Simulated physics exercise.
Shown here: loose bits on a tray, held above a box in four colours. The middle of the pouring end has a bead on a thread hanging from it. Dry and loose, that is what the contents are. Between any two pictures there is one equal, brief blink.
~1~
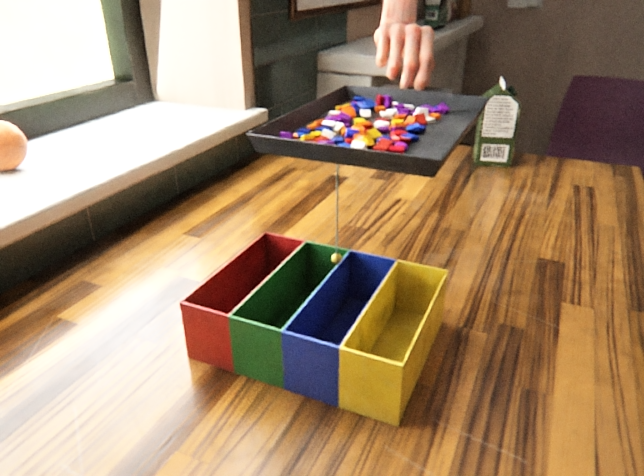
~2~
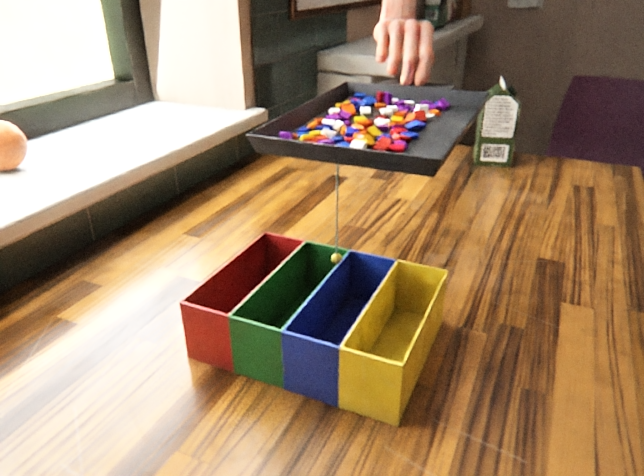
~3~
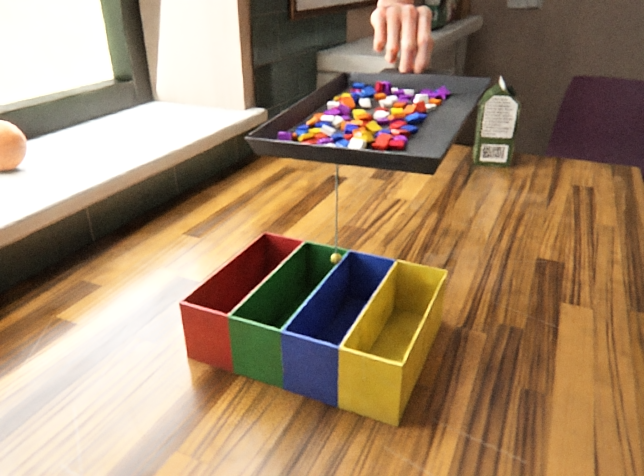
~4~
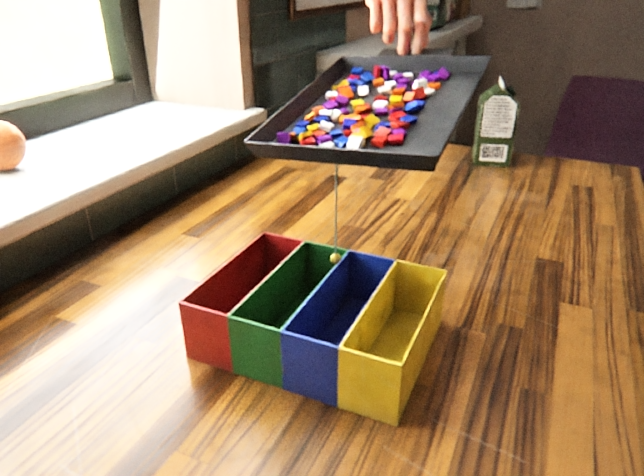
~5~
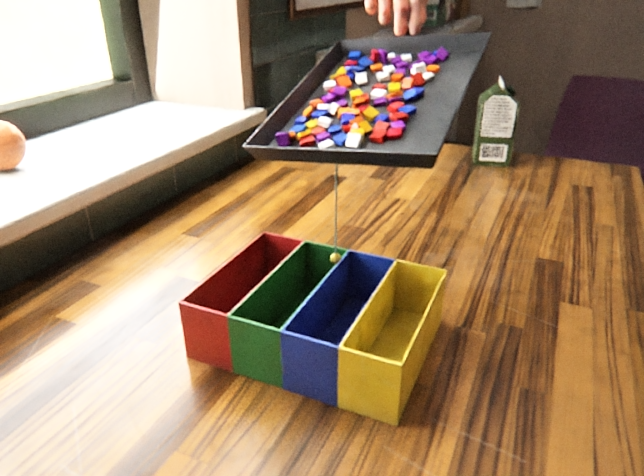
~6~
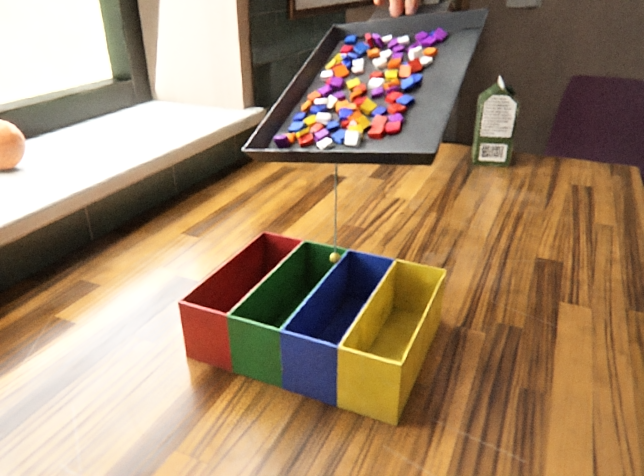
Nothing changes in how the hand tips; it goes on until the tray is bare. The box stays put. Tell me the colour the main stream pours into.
The main stream pours into the red cell.
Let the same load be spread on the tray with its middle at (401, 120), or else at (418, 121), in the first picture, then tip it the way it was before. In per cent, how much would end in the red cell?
Roughly 60 and 50 percent, in that order.
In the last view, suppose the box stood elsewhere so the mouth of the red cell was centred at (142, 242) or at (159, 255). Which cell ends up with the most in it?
The yellow one first, blue second.
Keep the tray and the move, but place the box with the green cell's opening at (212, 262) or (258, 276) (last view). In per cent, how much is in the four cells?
Estimate: 100 % first, 100 % second.
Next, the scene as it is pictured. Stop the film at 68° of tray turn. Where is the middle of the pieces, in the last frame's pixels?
Look around (297, 133) in the last picture.
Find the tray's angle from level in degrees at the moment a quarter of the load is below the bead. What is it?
85°, roughly.
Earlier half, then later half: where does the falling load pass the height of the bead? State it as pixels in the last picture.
Starting near (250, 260), moving on to near (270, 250).
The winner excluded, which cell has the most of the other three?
Behind the top one comes green.
Just after the last frame, tray tipped steeply; almost all on the tray; just a few falling or outside the box.
A moment on, tray tipped past a quarter turn; about a tenth on the tray; roughly half in the red cell; roughly a quarter in the green cell; just a few in the blue cell; roughly a quarter falling or outside the box.
Further on, tray tipped past a quarter turn; roughly half in the red cell; roughly a third in the green cell; about a tenth in the blue cell; just a few falling or outside the box.
When it is over, tray tipped past a quarter turn; roughly half in the red cell; roughly a third in the green cell; about a tenth in the blue cell; not one in the yellow cell; just a few outside the box.
